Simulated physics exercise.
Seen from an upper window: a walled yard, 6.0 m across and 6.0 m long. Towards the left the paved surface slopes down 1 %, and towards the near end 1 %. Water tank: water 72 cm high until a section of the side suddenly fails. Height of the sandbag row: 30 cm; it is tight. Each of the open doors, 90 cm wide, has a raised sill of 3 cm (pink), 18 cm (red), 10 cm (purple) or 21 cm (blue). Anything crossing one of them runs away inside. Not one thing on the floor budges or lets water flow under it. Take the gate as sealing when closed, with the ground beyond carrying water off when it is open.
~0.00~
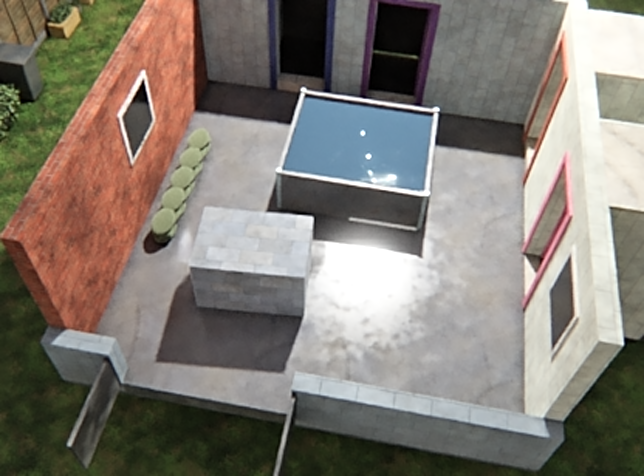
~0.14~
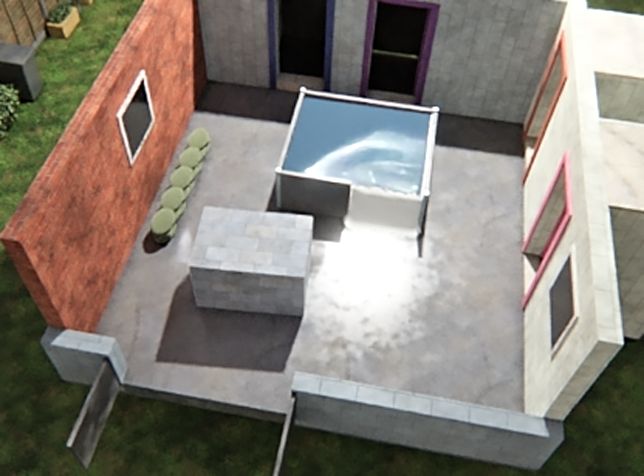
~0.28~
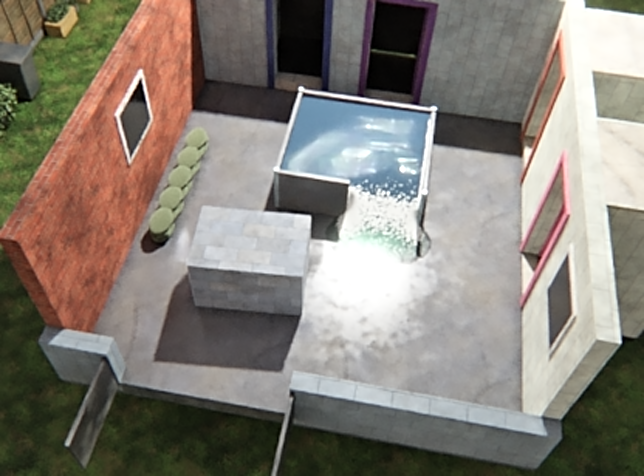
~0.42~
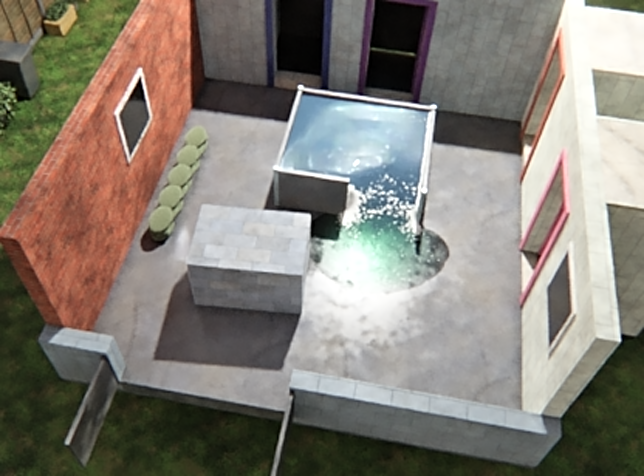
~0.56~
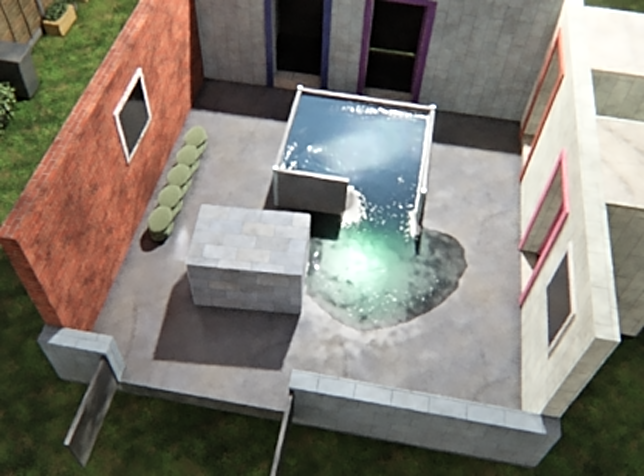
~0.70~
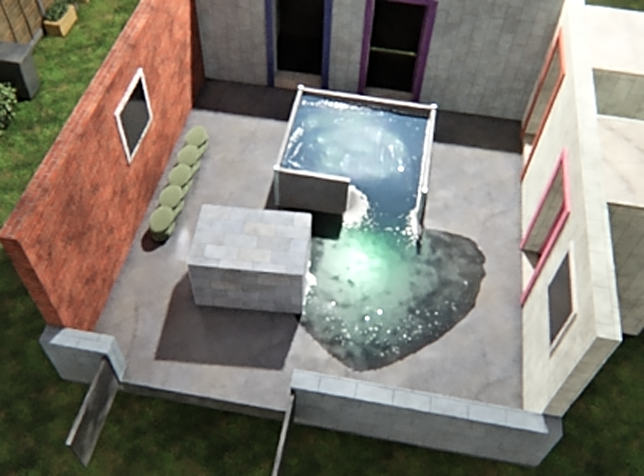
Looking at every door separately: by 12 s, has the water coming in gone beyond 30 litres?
Pink door: Outstrips the figure; red door: Lags behind the figure; purple door: Lags behind the figure; blue door: Lags behind the figure.
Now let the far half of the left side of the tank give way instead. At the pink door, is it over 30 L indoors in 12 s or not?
Note: Pink door, short of the limit.
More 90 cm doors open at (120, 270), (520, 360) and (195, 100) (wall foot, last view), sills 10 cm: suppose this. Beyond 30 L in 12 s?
Check each in turn: The first fails, the second succeeds, the third fails.
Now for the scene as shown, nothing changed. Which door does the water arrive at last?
Last: Blue.
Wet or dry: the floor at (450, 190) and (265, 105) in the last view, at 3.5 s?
Untouched, untouched.
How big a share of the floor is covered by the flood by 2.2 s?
Roughly 35 % of the floor.
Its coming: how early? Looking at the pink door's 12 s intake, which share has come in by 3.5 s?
Share: ~ 5 %.
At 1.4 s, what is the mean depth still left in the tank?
The average depth is around 49 cm.
After 1.4 s water covers 35 % of the floor and is deepest (40 cm) near (385, 226); pink door 2 cm at the sill, 0 L in, red door not reached, purple door not reached, blue door not reached.
After 2.2 s water covers 35 % of the floor and is deepest (46 cm) near (510, 433); pink door 4 cm at the sill, 4 L in, red door not reached, purple door not reached, blue door not reached.
After 3.5 s water covers 40 % of the floor and is deepest (26 cm) near (324, 362); pink door 7 cm at the sill, 10 L in, red door not reached, purple door not reached, blue door not reached.
After 7.0 s water covers 75 % of the floor and is deepest (17 cm) near (317, 399); pink door 8 cm at the sill, 96 L in, red door 3 cm at the sill, 0 L in, purple door 3 cm at the sill, 0 L in, blue door not reached.
After 12.0 s water covers 95 % of the floor and is deepest (12 cm) near (173, 152); pink door 4 cm at the sill, 137 L in, red door 6 cm at the sill, 0 L in, purple door 4 cm at the sill, 0 L in, blue door 4 cm at the sill, 0 L in.
